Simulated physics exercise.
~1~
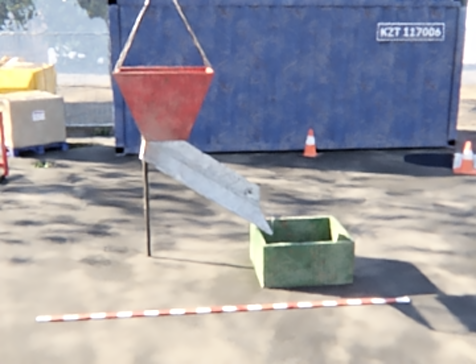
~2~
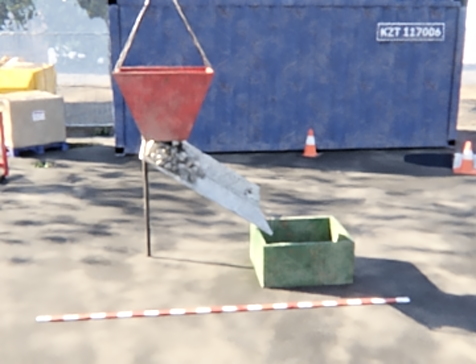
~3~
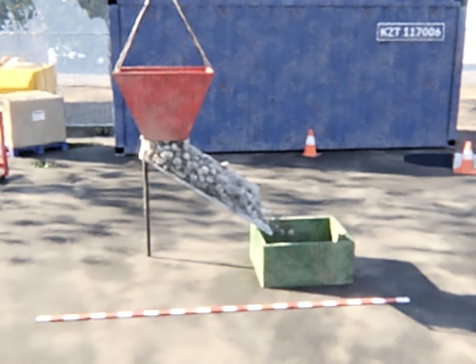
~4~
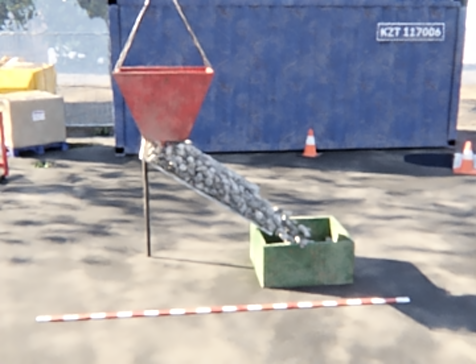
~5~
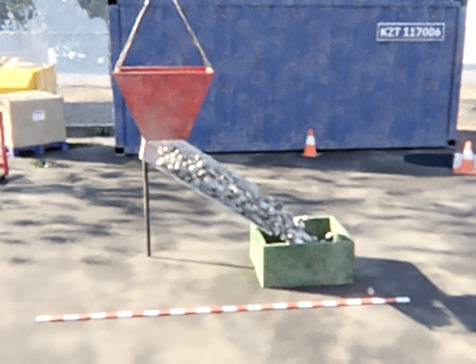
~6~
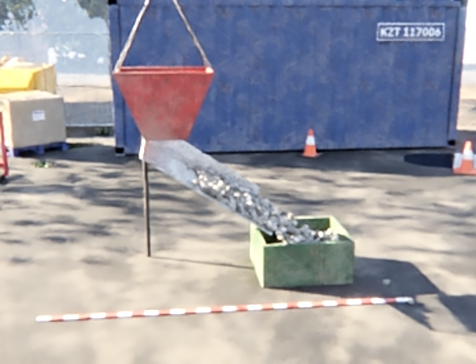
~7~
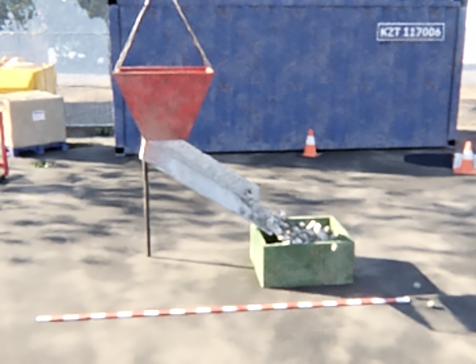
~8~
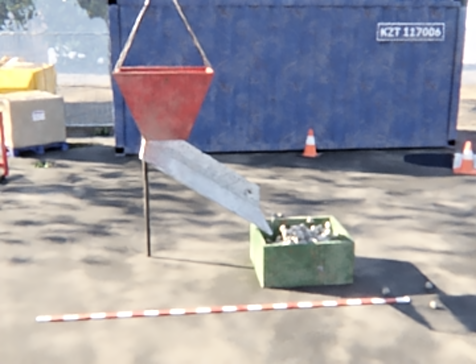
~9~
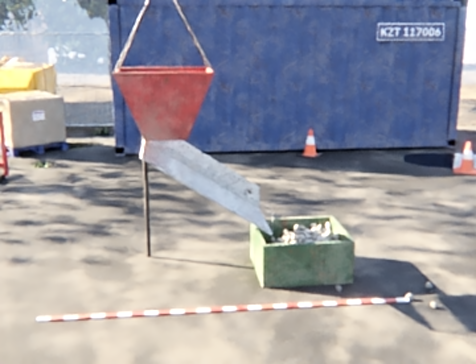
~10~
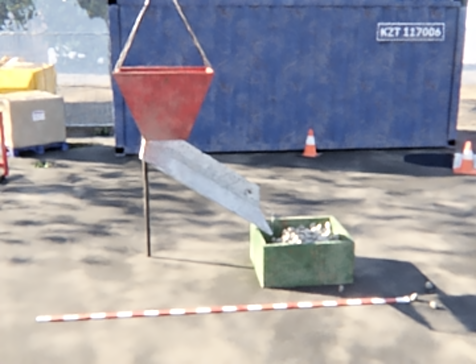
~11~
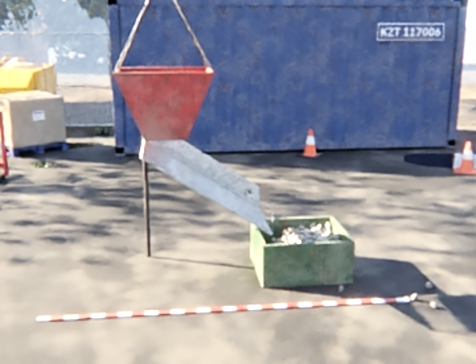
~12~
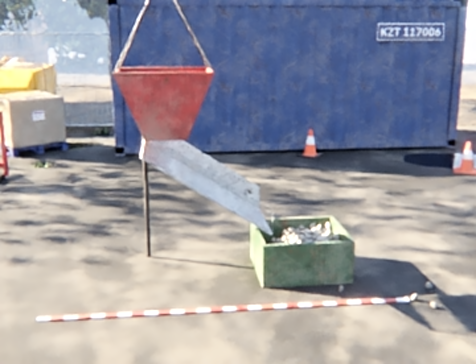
A red skip releases stones down a sloping steel chute, and nearly all settle in the green bin.
